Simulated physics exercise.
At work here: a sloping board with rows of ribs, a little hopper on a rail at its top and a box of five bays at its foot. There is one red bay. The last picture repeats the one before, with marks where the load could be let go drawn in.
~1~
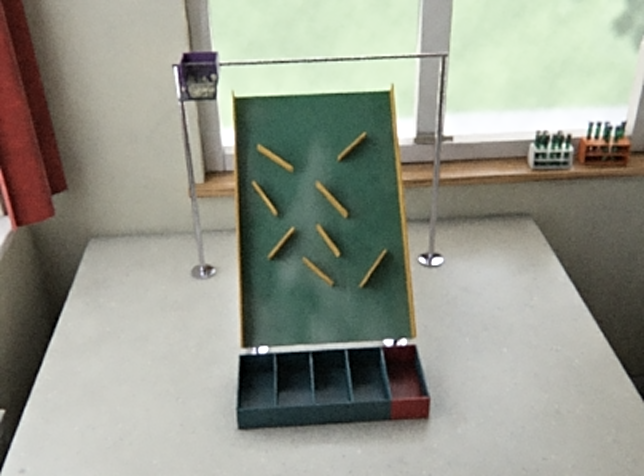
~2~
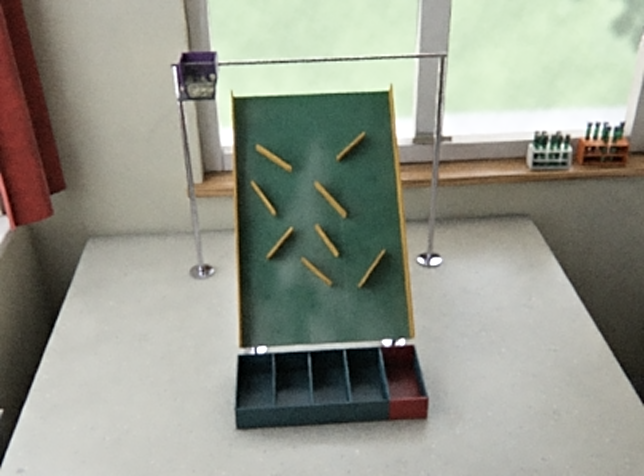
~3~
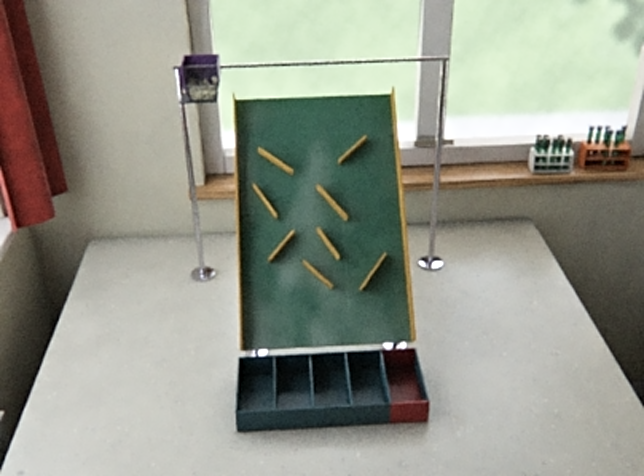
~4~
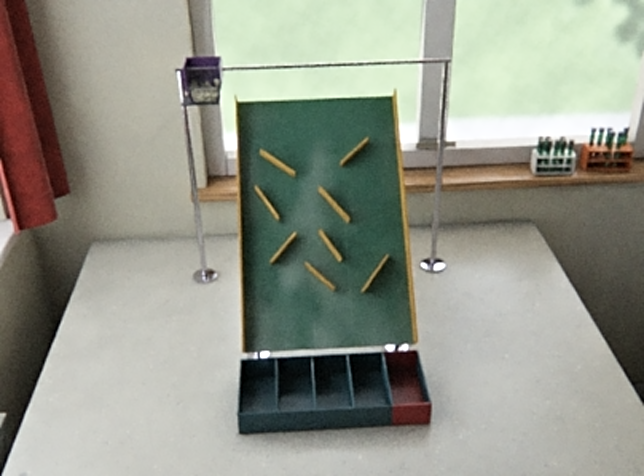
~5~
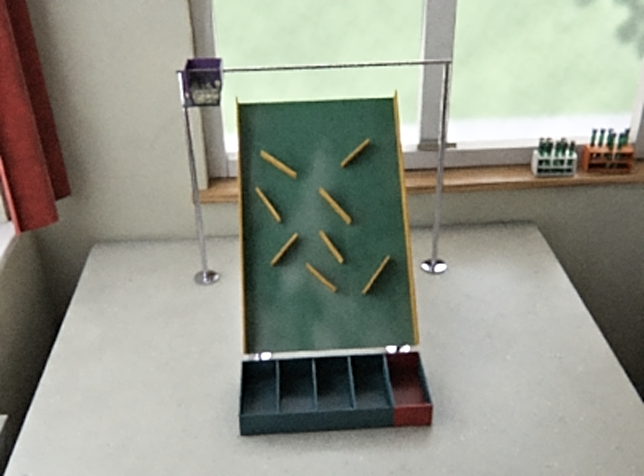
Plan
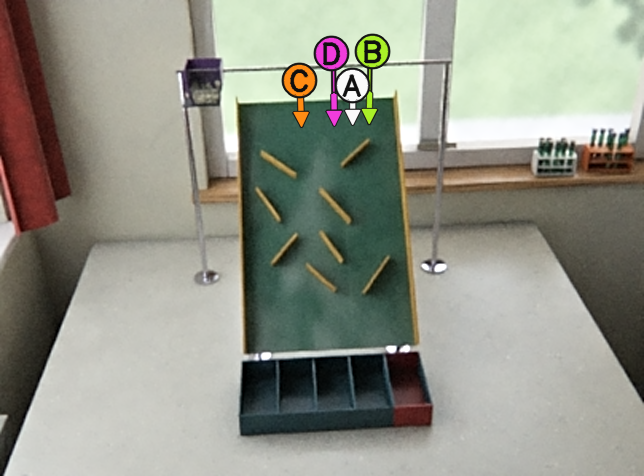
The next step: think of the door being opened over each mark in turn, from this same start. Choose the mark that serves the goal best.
Mark B does it best.
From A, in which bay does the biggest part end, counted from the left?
It is the third one.
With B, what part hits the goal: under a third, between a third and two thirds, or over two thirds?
Between a third and two thirds.
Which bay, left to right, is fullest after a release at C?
It is the fourth one.
On the marked copy, mark A meets the board at (352, 119); mark B meets the board at (369, 118); mark C meets the board at (301, 121); mark D meets the board at (334, 120).
If A is chosen, a small share in the red bay, the bulk in other bays, a small share held on the board.
If B is chosen, close to half in the red bay, close to half in other bays, only a few held on the board.
If C is chosen, only a few in the red bay, all but a few in other bays, a small share held on the board.
If D is chosen, only a few in the red bay, all but a few in other bays, a small share held on the board.
